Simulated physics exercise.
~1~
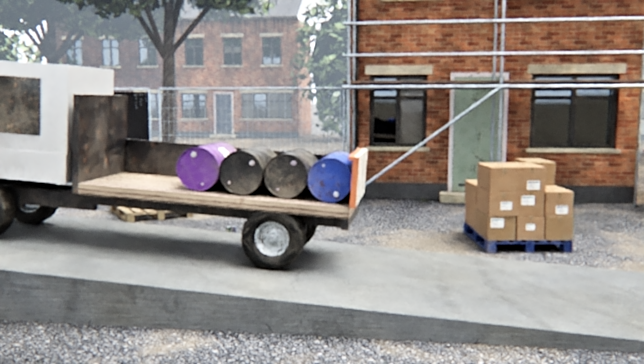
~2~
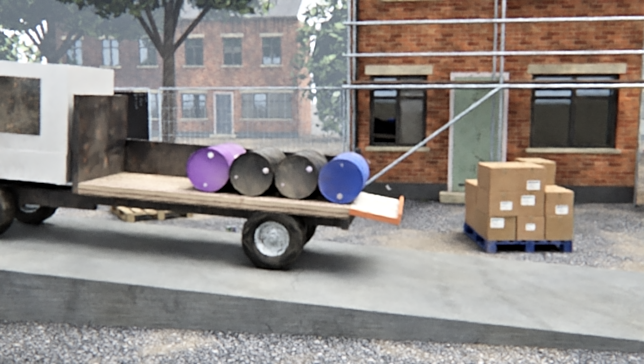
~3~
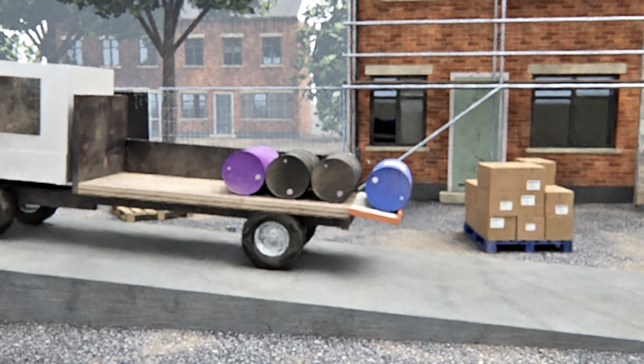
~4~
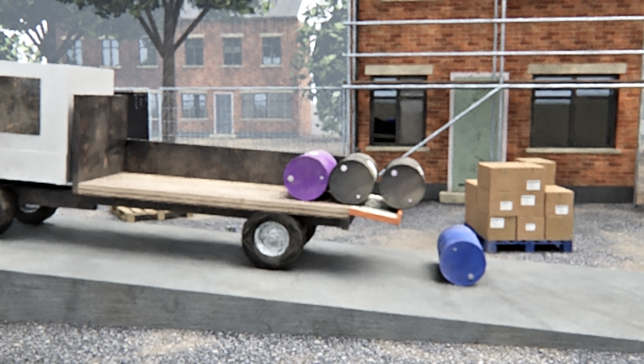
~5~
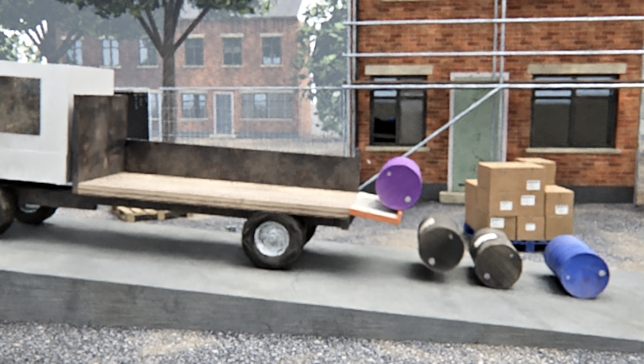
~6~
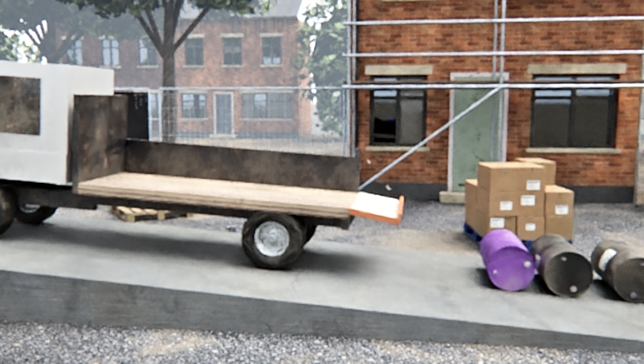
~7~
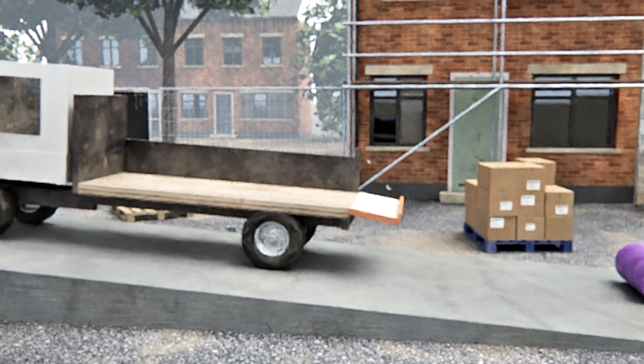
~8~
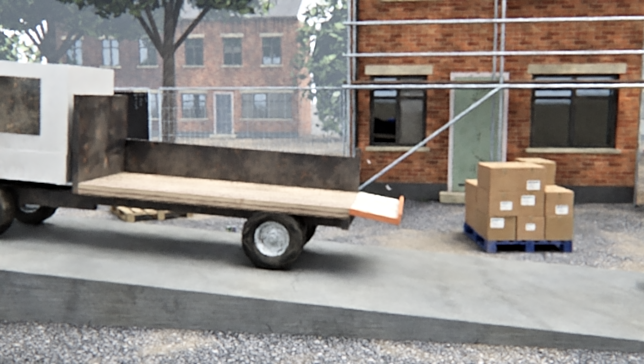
Four drums, blue leading and purple last, rolling off a sloping pick-up bed as the tailgate drops, then down the ramp out of view.
